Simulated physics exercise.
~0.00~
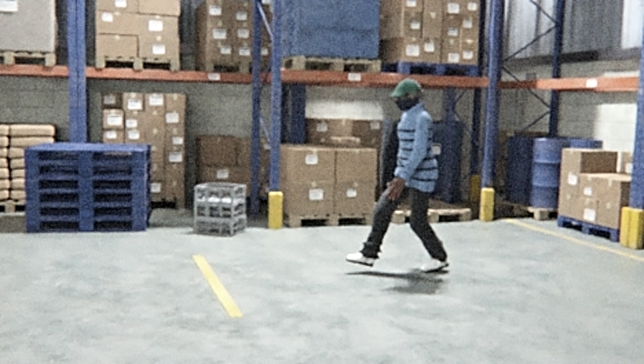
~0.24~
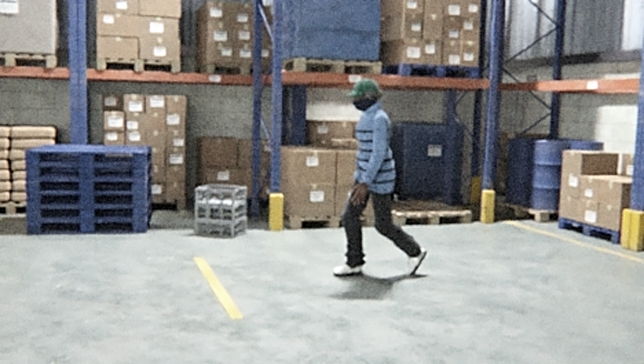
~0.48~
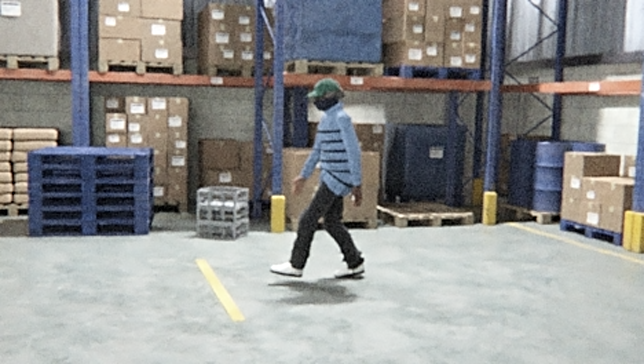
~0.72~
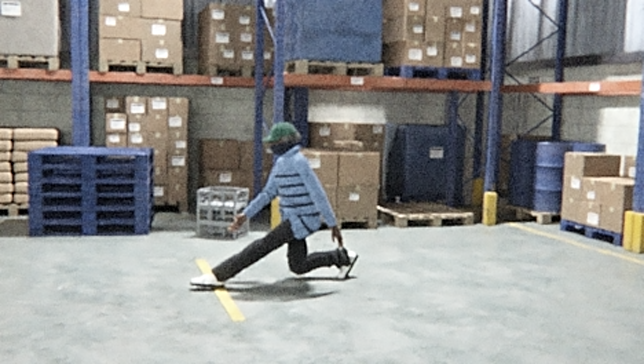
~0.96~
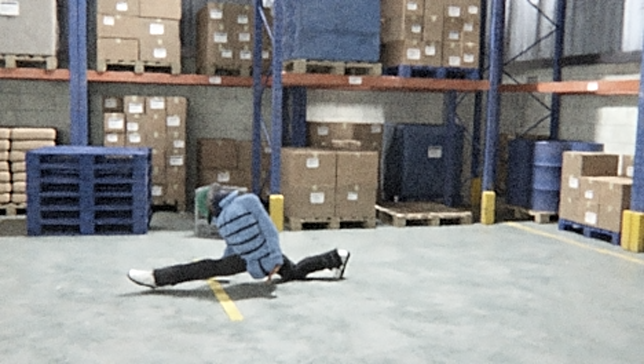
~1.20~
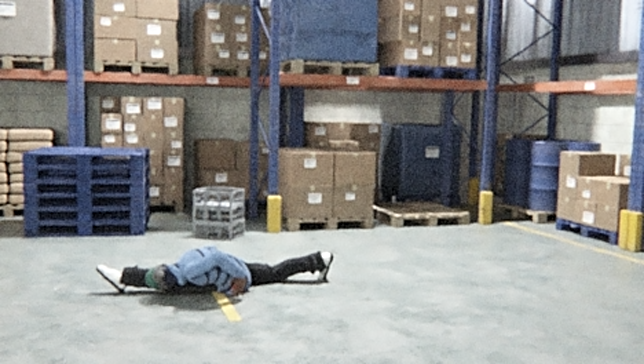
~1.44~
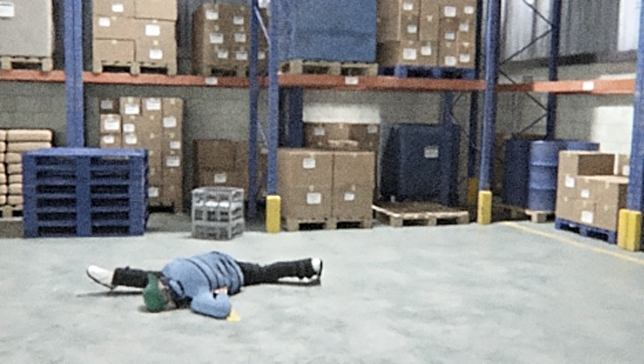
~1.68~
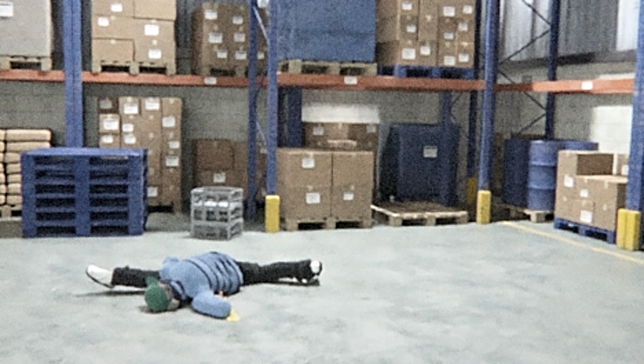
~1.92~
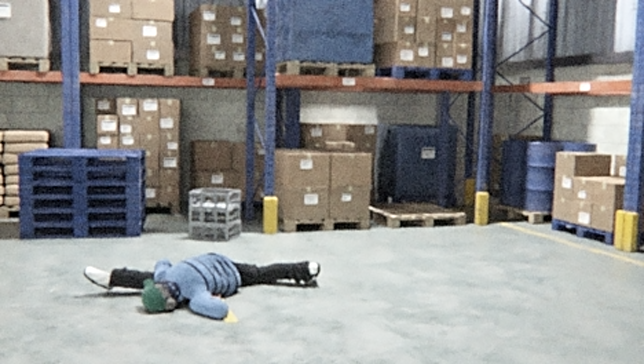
The clip shows a person in a green cap and blue striped top walking left across a warehouse floor, then sliding into a wide split at a yellow strip, folding forward and ending motionless, face down, with legs spread and head and chest across the strip.
